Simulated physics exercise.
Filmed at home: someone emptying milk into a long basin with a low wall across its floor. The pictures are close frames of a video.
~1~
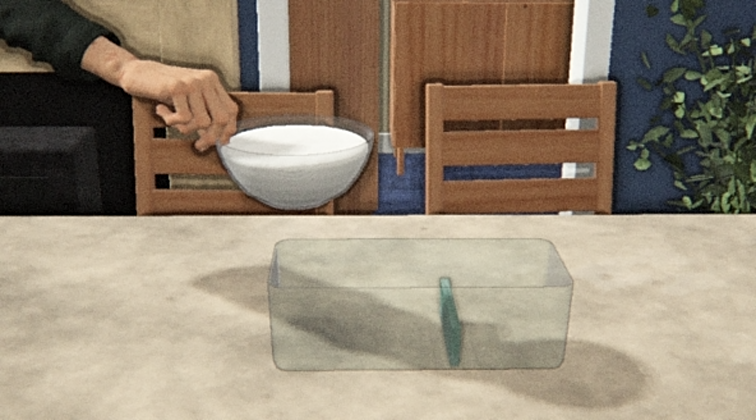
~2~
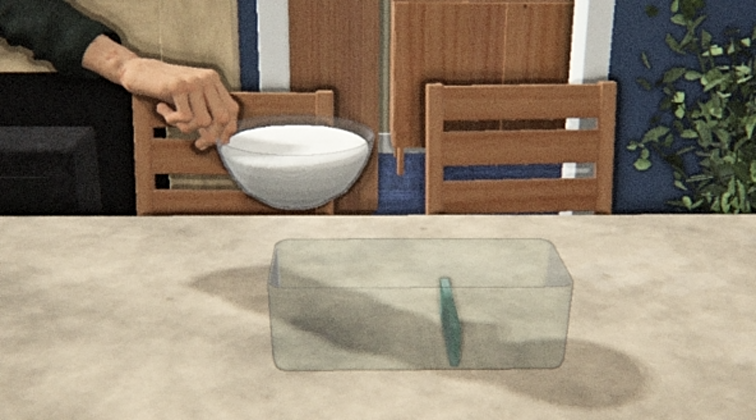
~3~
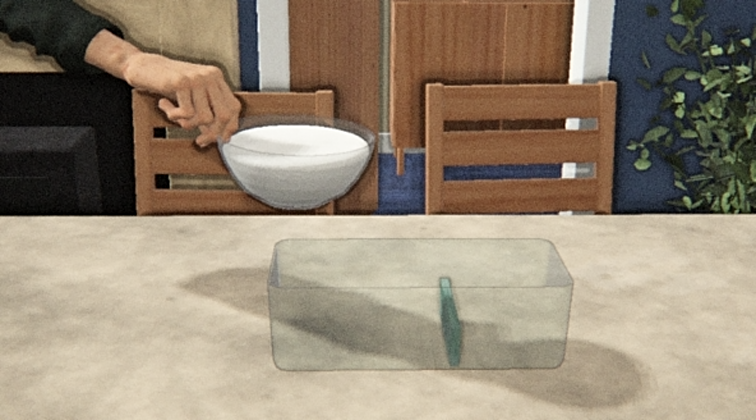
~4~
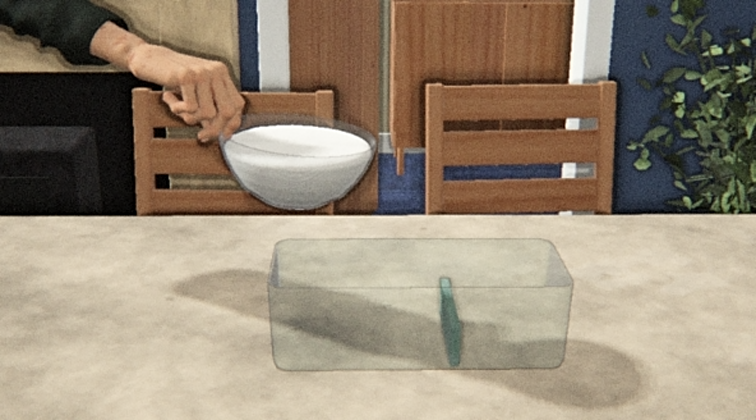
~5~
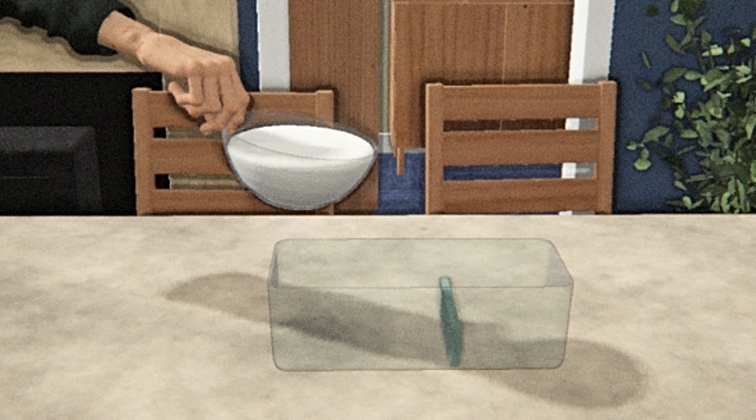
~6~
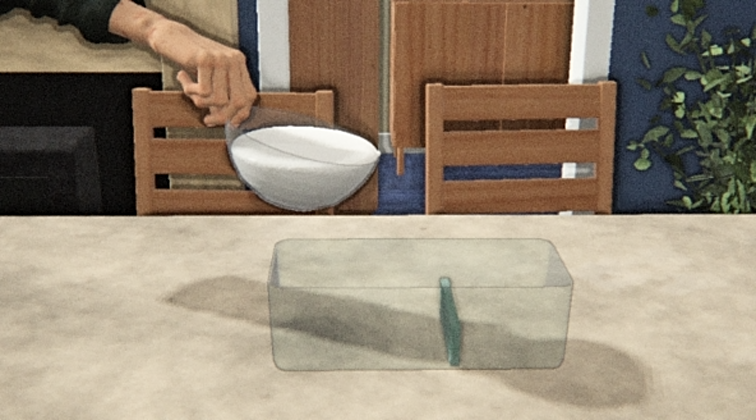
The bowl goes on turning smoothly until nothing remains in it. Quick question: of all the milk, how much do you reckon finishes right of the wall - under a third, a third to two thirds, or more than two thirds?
I reckon what ends right of the wall does not reach a third.
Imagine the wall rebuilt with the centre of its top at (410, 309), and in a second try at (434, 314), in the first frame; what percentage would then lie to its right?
I'd expect near 60 percent the first time and near 35 percent the next.
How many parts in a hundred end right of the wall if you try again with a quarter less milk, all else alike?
Best guess: Around 5 %.
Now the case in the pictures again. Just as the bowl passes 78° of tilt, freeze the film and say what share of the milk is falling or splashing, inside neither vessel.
About 30 per cent.
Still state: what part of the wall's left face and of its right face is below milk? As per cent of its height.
It settles around 60 on the left side and around 10 on the right side.
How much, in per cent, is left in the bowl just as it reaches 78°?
I'd reckon near 25 percent is still held at that tilt.
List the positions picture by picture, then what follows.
In the first frame, it leans 0°; its right rim is at (373, 136); the milk meets the walls at (222, 143) and (369, 143); the long basin's rim runs from (272, 264) to (562, 263); the wall's top is at (450, 303).
In the second frame, it leans 1°; its right rim is at (373, 137); the milk meets the walls at (222, 143) and (369, 144).
In the third frame, it leans 3°; its right rim is at (374, 139); the milk meets the walls at (223, 141) and (370, 145).
In the fourth frame, it leans 6°; its right rim is at (376, 144); the milk meets the walls at (225, 140) and (371, 147).
In the fifth frame, it leans 10°; its right rim is at (377, 150); the milk meets the walls at (229, 140) and (373, 148).
In the sixth frame, it leans 16°; its right rim is at (378, 157); the milk meets the walls at (232, 141) and (376, 152); 1 per cent is over the edge.
A moment on, the tilt is 78° and 23 per cent is still to pour, 42 is left of the wall and 4 right of it.
Next, the tilt is 115° and 0 per cent is still to pour, 86 is left of the wall and 8 right of it.
Then the tilt is 121° and 0 per cent is still to pour, 85 is left of the wall and 10 right of it.
Later the tilt is 121° and 0 per cent is still to pour, 85 is left of the wall and 10 right of it.
At rest 85 per cent lies left of the wall, 10 right of it and 6 outside.
